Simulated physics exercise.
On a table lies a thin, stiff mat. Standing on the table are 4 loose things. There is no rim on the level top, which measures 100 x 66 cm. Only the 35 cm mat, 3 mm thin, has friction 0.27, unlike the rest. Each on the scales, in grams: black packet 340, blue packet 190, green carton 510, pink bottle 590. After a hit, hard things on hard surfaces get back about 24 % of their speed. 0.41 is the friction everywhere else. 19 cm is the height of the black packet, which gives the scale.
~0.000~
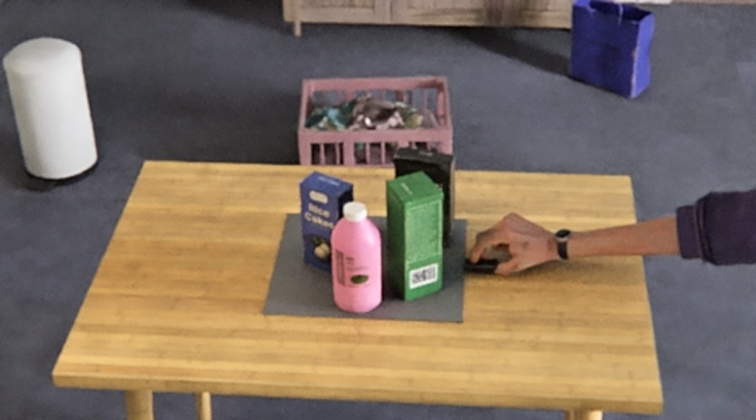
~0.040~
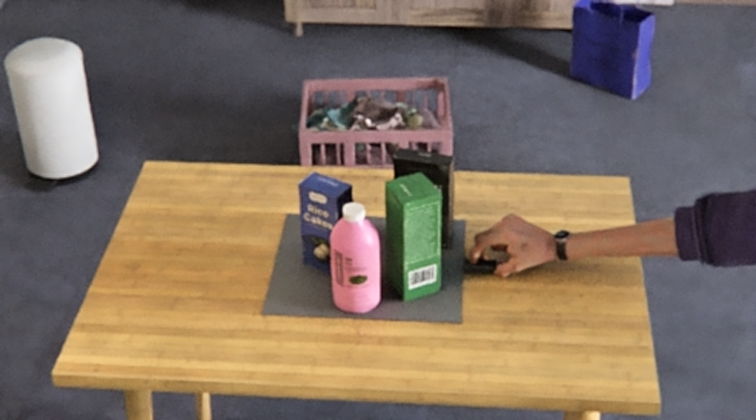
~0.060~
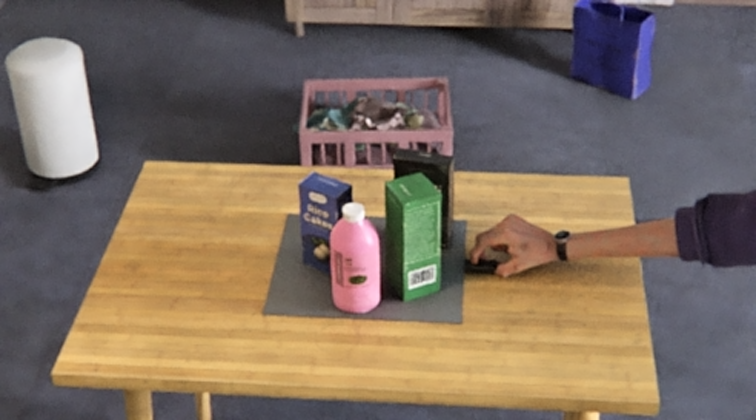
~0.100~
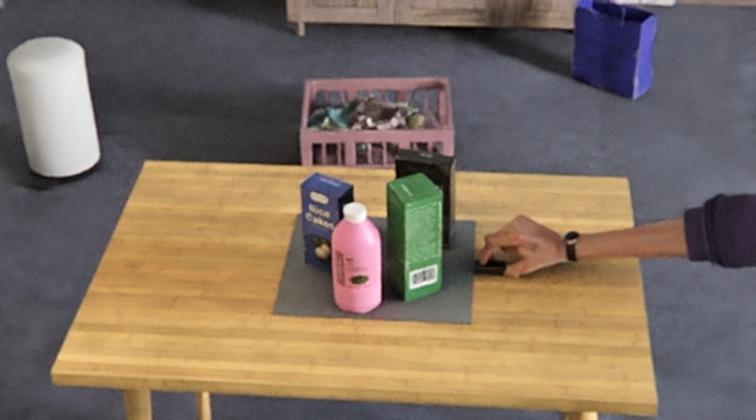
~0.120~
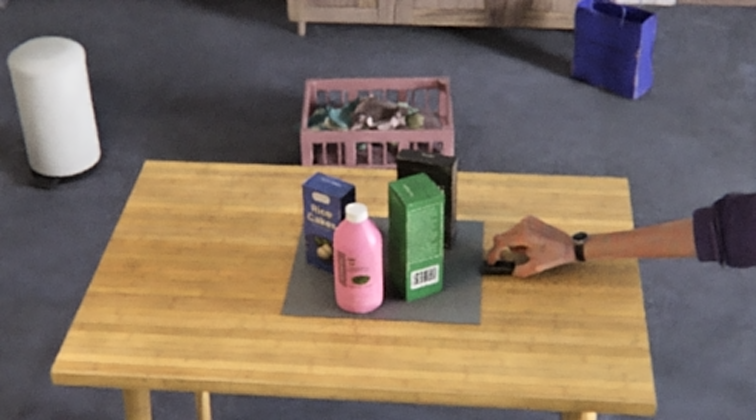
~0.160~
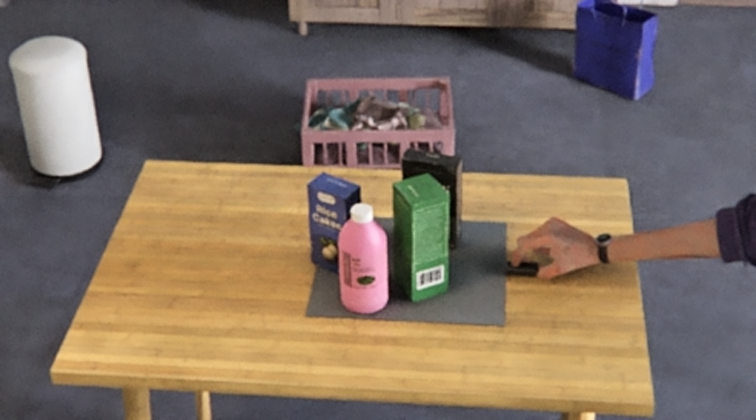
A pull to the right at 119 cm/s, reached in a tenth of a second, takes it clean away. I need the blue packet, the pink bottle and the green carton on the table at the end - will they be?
The blue packet will be; the pink bottle will be; the green carton will not be.
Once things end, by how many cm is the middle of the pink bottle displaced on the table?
I'd put it at about 33 centimetres.
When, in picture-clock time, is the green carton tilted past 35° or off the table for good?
Somewhere about 0.6 s.
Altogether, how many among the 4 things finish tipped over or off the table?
I count 3.
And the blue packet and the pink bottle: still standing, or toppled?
The blue packet stays upright; the pink bottle falls over.
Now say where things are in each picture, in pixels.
In the first picture, mat out by 0 cm; blue packet (328, 225); pink bottle (356, 254); green carton (414, 237).
In the second picture, mat out by 0 cm; black packet (424, 199).
In the third picture, mat out by 0 cm; black packet (424, 199).
In the fourth picture, mat out by 2 cm; black packet (425, 199).
In the fifth picture, mat out by 4 cm; black packet (427, 199).
In the sixth picture, mat out by 8 cm; blue packet (335, 226) slid 2 cm; pink bottle (363, 256) slid 2 cm; green carton (420, 238) slid 2 cm.
After 0.36 s, mat out by 32 cm; pink bottle slid 13 cm near (427, 259); green carton slid 13 cm near (486, 241); blue packet slid 9 cm near (373, 228).
After 0.56 s, mat out by 56 cm; pink bottle leaning 22° near (476, 259); green carton slid 35 cm near (609, 246); blue packet slid 9 cm near (372, 230).
After 0.76 s, mat out by 80 cm; black packet and green carton now off the table; pink bottle leaning 49° near (504, 265); blue packet slid 9 cm near (372, 230).
After 0.96 s, mat out by 88 cm; pink bottle on its side near (535, 292); blue packet slid 9 cm near (372, 230).
At rest (1.6 s), off the table, black packet and green carton; tipped over on the table, pink bottle; not toppled but over 6 cm from the start, blue packet. Seen from the same camera at the end, blue packet near (372, 230), pink bottle near (535, 291).
